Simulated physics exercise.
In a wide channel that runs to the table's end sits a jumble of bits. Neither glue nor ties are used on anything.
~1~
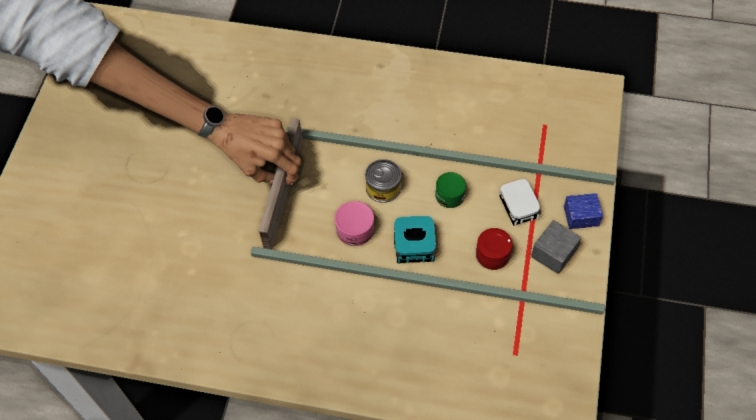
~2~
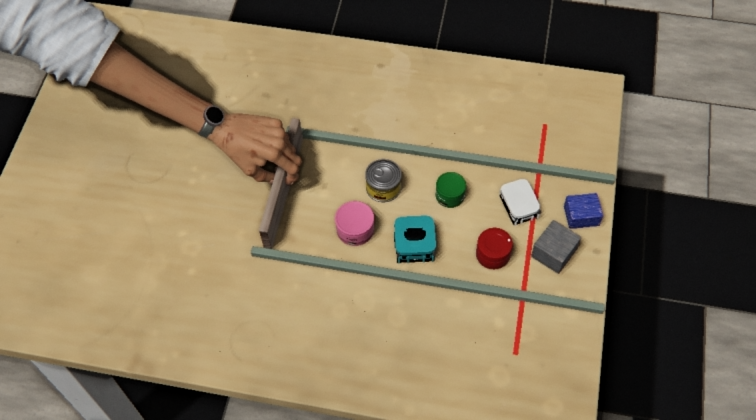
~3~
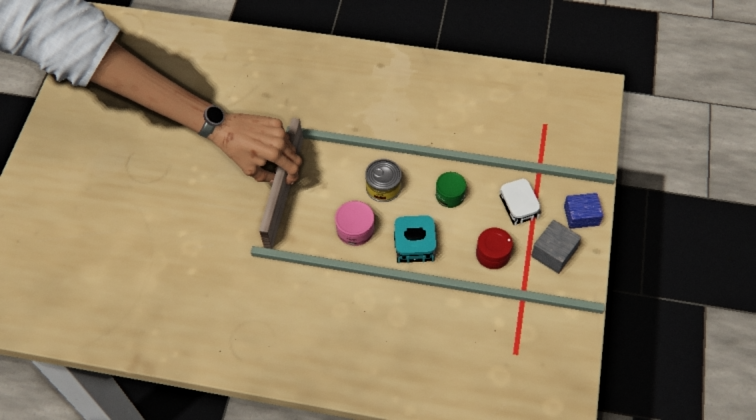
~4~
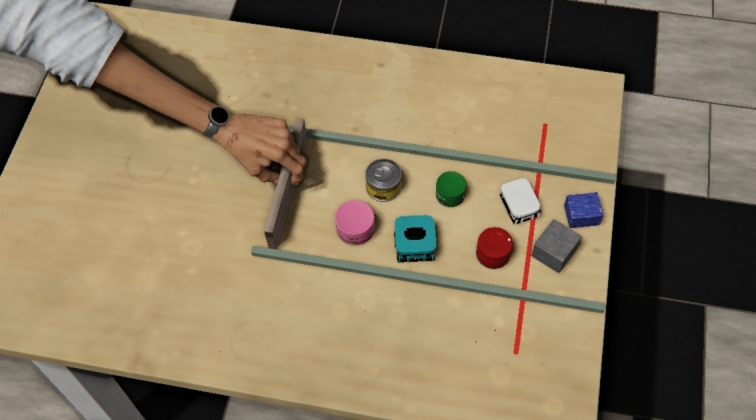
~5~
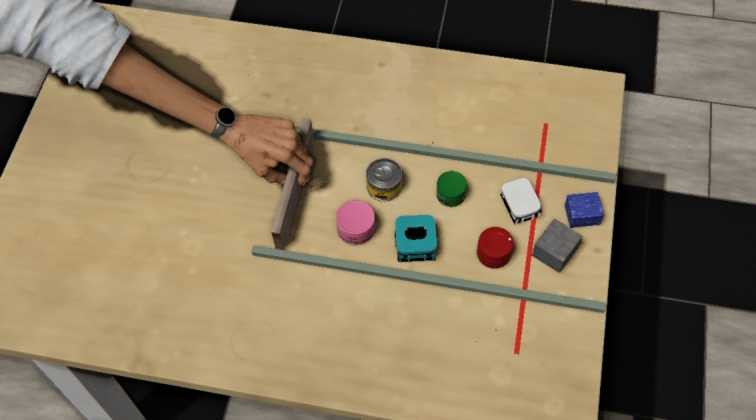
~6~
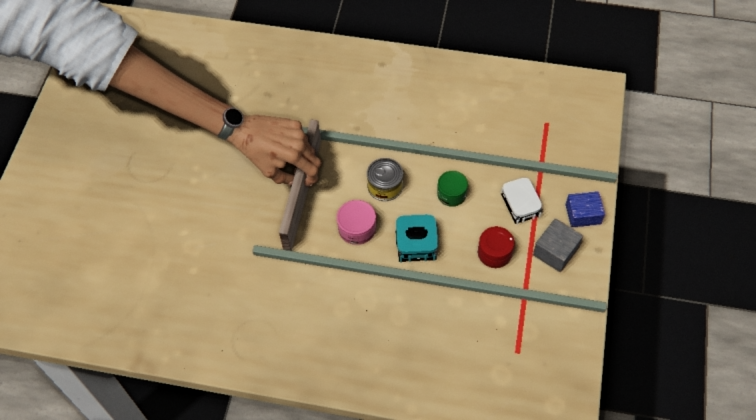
A hand held a board still at the left of a channel of small blocks, tubs and a tin, then slid it a short way right, while the objects stayed almost unmoved.
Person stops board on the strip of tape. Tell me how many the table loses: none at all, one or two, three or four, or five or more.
The table loses one or two.
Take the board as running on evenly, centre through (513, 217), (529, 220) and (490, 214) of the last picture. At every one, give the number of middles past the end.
In order: 1, 2, 0.
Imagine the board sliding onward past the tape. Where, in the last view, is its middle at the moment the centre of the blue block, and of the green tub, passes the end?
The middle is at (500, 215) when it's the blue block, and at (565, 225) when it's the green tub.
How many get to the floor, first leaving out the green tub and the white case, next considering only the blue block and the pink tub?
Count of fallen: 1 / 0.
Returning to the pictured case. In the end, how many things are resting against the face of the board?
So the total is 2.
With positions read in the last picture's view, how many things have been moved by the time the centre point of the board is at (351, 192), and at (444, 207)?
One spot: 1. Other spot: 7.
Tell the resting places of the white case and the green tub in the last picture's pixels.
Near (615, 201) and (586, 200).
Soon after, none off yet; blue block at rest near (585, 210); grey block at rest near (558, 245); white case at rest near (521, 201).
Then, none off yet; blue block at rest near (585, 210); grey block moved about its own width near (585, 248); white case moved about its own width near (546, 201).
At rest, the number that fall off is one or two; fallen, red lid and blue block.
